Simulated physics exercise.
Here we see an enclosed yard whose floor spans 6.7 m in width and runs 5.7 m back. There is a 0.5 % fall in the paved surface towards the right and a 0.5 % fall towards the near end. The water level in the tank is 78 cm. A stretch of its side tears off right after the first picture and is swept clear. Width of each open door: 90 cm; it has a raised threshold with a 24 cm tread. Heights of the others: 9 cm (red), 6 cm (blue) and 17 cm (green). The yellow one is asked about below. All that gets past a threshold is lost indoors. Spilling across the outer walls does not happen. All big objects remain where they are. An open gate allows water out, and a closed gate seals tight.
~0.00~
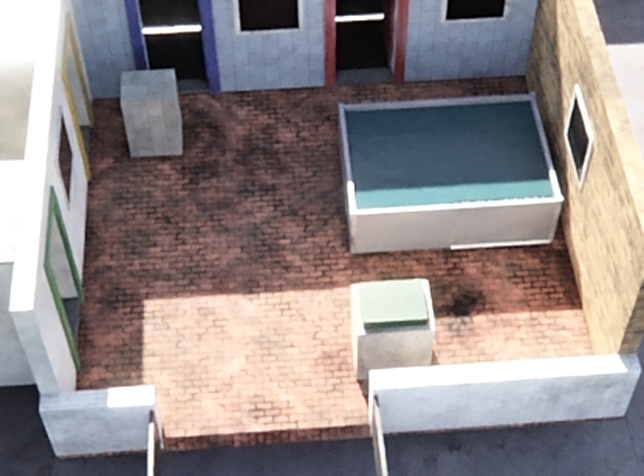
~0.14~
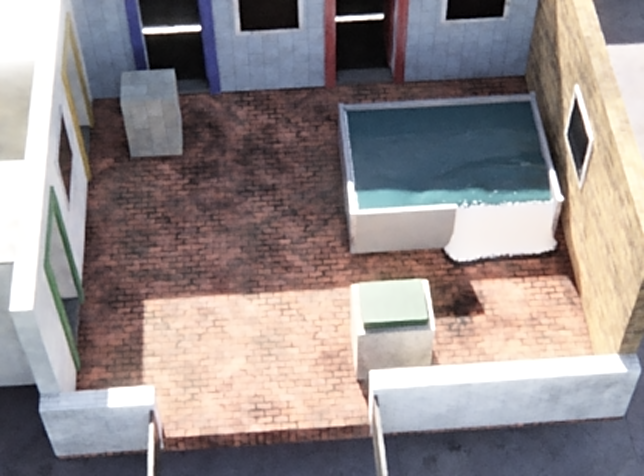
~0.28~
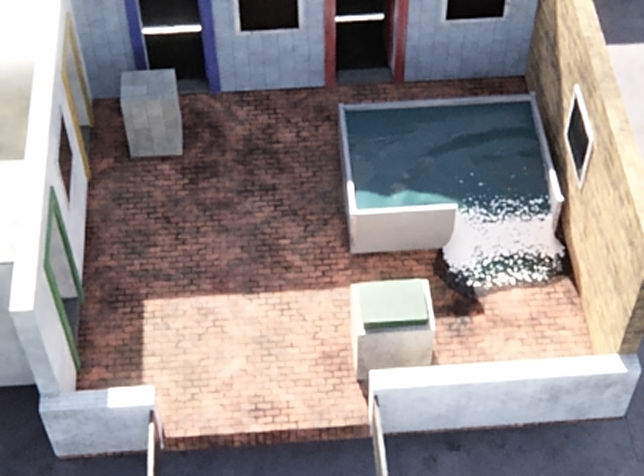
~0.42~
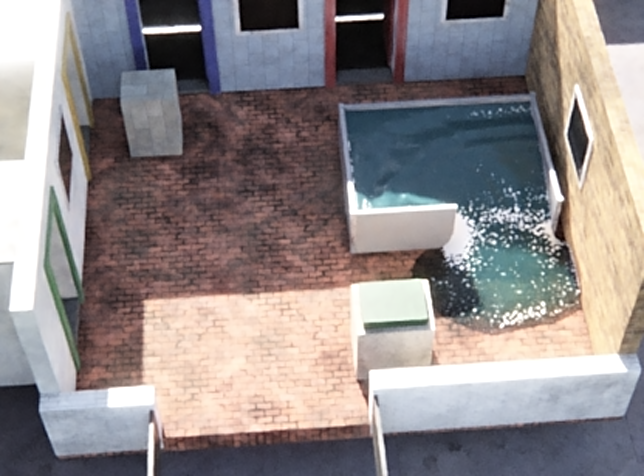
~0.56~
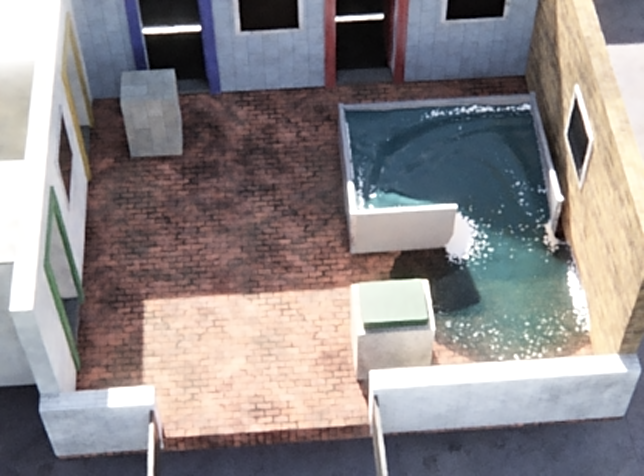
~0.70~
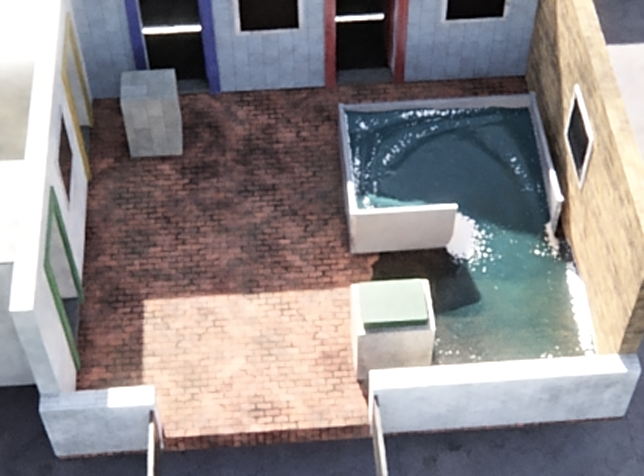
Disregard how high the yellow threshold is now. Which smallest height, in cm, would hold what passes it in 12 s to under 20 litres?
It would have to be roughly 7.5 cm high.
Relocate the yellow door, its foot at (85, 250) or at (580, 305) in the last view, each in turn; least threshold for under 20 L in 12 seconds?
Roughly 9.0 cm, then roughly 35 cm.
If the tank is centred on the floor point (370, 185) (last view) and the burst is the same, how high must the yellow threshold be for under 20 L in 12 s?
12.0 cm or thereabouts.
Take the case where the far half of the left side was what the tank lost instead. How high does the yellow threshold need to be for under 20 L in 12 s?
If so: Around 23 cm.
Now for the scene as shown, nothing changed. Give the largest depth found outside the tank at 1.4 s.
Roughly 71 cm.
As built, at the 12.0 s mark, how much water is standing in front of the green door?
A ruler would read roughly 8.0 cm.
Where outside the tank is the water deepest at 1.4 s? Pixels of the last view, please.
Around (599, 379).
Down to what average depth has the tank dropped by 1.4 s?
Around 53 cm on average.
After 1.4 s water covers 20 % of the floor, deepest (71 cm) near (599, 379); it has not reached the yellow door.
After 3.0 s water covers 40 % of the floor, deepest (53 cm) near (490, 399); it has not reached the yellow door.
After 12.0 s water covers 100 % of the floor, deepest (14 cm) near (476, 400); 10 cm at the yellow door, 21 litres in over its 7 cm threshold.
At the yellow door as built, the water arrived by 4.8 s and peaked near 11 cm at 9.0 s.
With a threshold of 6.5 cm, 25 litres would have come in within the 12 s; with 8.5 cm, 9 litres. So under 20 litres takes about 7.5 cm.
